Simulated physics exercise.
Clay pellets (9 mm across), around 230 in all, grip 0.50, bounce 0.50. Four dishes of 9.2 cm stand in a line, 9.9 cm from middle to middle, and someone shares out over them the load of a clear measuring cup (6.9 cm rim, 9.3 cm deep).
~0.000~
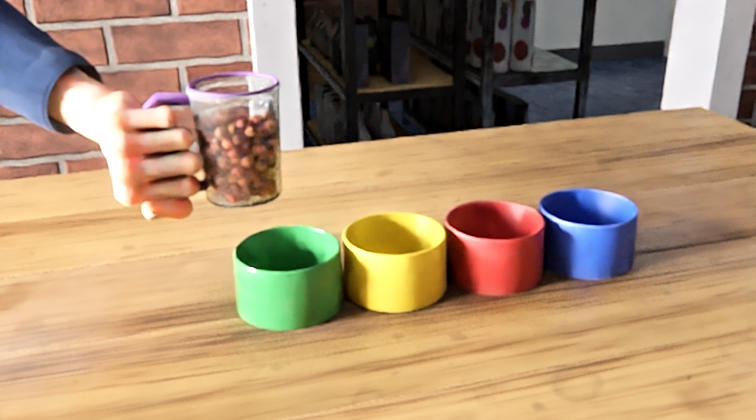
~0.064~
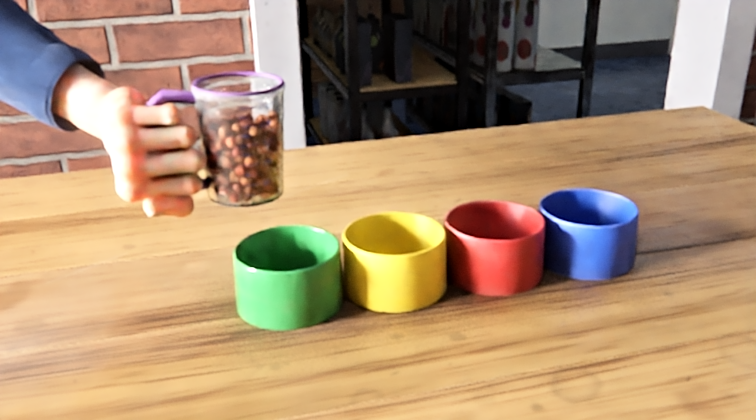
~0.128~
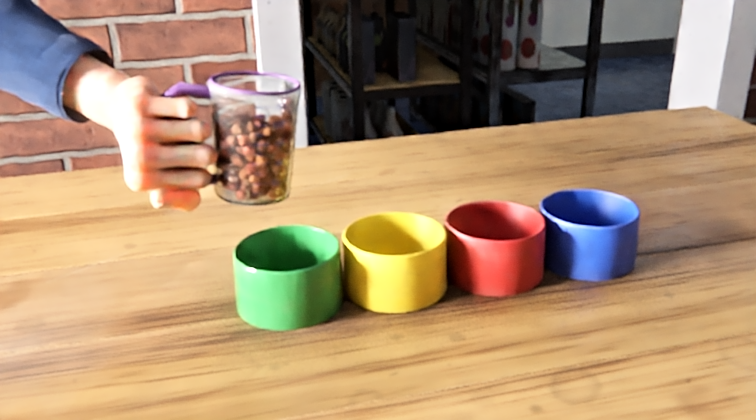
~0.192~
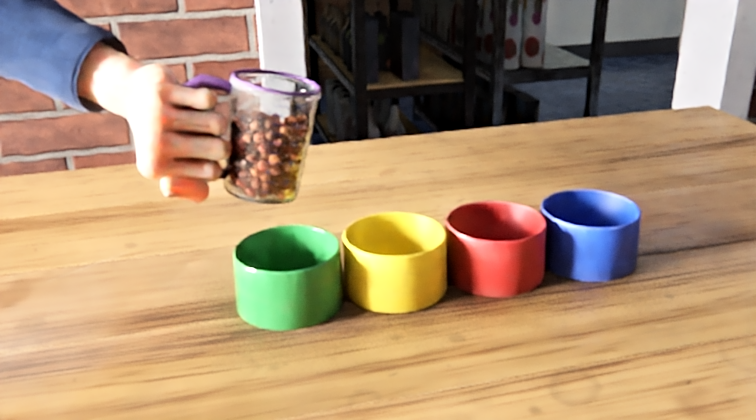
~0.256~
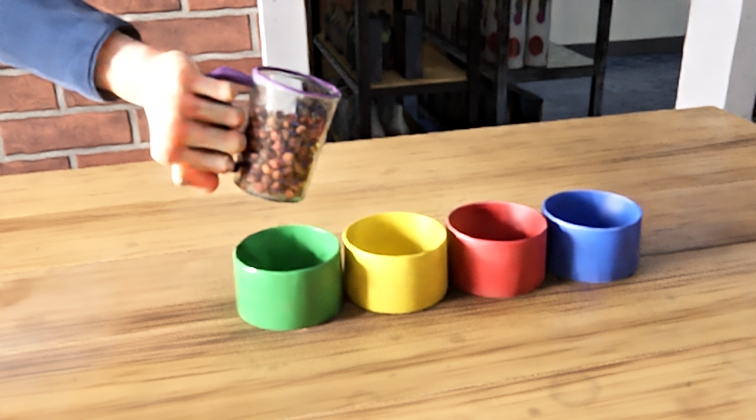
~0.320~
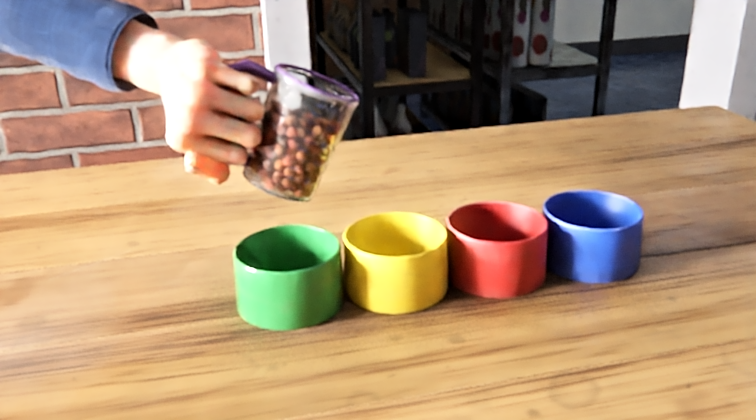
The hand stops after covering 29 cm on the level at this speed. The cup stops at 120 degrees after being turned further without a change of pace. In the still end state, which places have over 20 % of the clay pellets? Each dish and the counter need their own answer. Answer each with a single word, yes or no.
Red no, blue yes, green no, yellow no, counter no.
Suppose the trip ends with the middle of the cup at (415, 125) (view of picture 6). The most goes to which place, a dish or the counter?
Red.
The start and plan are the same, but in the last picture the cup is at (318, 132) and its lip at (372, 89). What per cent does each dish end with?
Per cent kept: Red 0; blue 90; green 0; yellow 0.
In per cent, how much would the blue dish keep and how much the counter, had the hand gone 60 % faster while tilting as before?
The shares would then be blue 90 and counter 10.
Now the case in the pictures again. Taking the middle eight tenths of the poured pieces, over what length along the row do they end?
It covers some 6 centimetres of the row.
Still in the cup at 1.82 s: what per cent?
About 0 per cent.
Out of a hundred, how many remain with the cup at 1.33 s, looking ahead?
75 per cent.
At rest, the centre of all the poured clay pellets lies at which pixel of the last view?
When it all comes to rest, the middle is near (598, 238).
After 0.93 s, tilt 83 degrees; cup holds 100 %.
After 1.33 s, tilt 119 degrees; cup holds 75 %, red 5 %, blue 10 %.
After 1.82 s, tilt 120 degrees; cup holds 0 %, red 5 %, blue 90 %.
At rest (2.3 s), red 5 %, blue 90 %, green 0 %, yellow 0 %, counter 5 %.
